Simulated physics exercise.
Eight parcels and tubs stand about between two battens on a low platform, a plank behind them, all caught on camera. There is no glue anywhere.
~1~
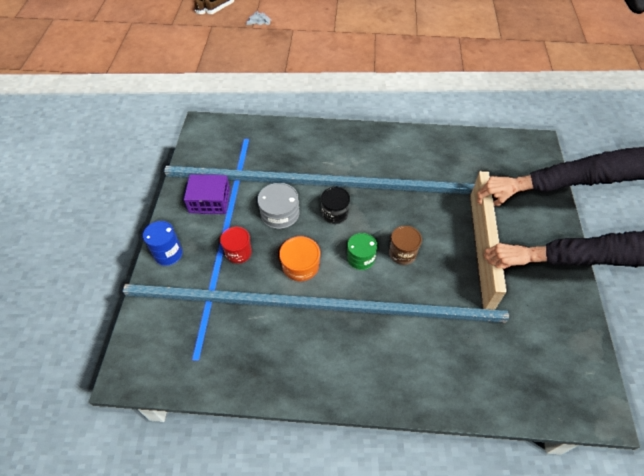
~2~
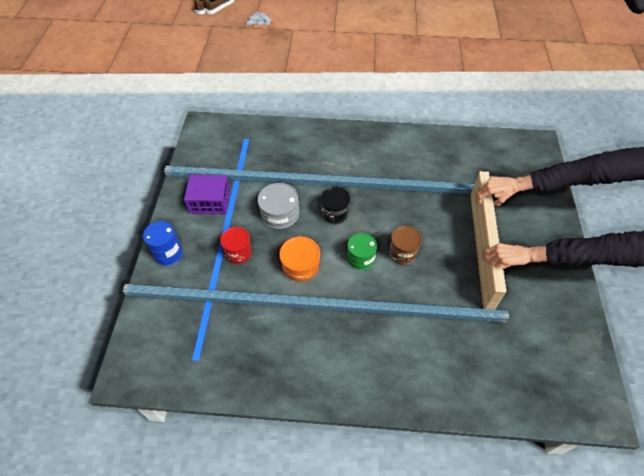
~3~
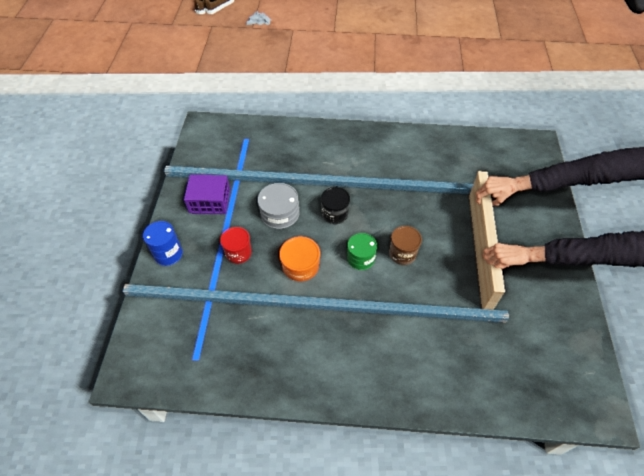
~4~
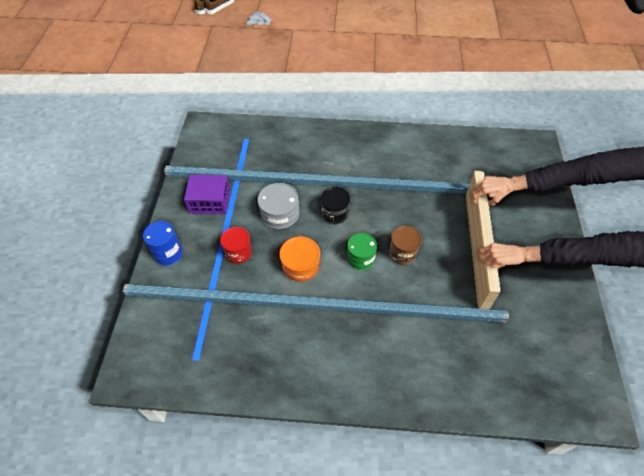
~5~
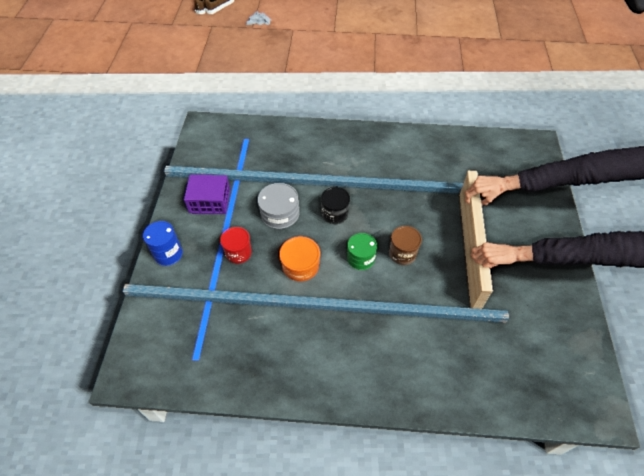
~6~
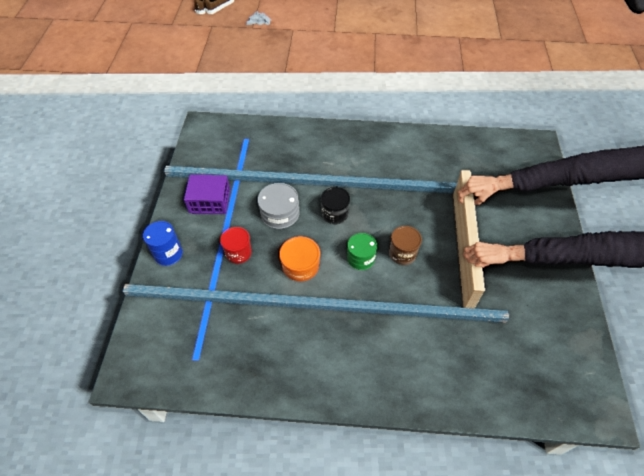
A wooden plank, gripped by two dark-sleeved hands reaching in from the right, slides slowly a short way left between two battens on a low, dark platform, seen from above by a still camera. A purple crate and blue canister stand at left, then red, grey, orange, black, green and brown containers. None of them moves, nor does the blue tape line, and the plank remains clear of them.
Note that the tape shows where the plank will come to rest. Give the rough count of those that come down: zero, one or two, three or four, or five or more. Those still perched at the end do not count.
Count: One or two.
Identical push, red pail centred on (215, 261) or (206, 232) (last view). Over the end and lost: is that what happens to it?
In that order, it is not pushed off; is not pushed off.
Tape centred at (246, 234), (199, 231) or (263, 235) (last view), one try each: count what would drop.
Per try in turn: 0, 1, 0.
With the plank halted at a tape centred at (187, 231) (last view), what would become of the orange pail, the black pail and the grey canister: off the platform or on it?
Lab note: Orange pail is safe; black pail is safe; grey canister comes off.
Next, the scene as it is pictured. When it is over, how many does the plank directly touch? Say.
Tally at the end: 3.
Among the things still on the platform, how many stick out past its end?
I'd say 0 of them.
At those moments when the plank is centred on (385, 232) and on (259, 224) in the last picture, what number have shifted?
At the first place 2, at the second 7.
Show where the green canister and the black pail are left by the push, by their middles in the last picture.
You'll find the green canister at roughly (206, 244) and the black pail at roughly (216, 198).
Soon after, none off yet; blue canister at rest near (164, 244); purple crate at rest near (208, 194); red pail at rest near (237, 246).
By the end, the number that fall off is one or two; fallen, purple crate.
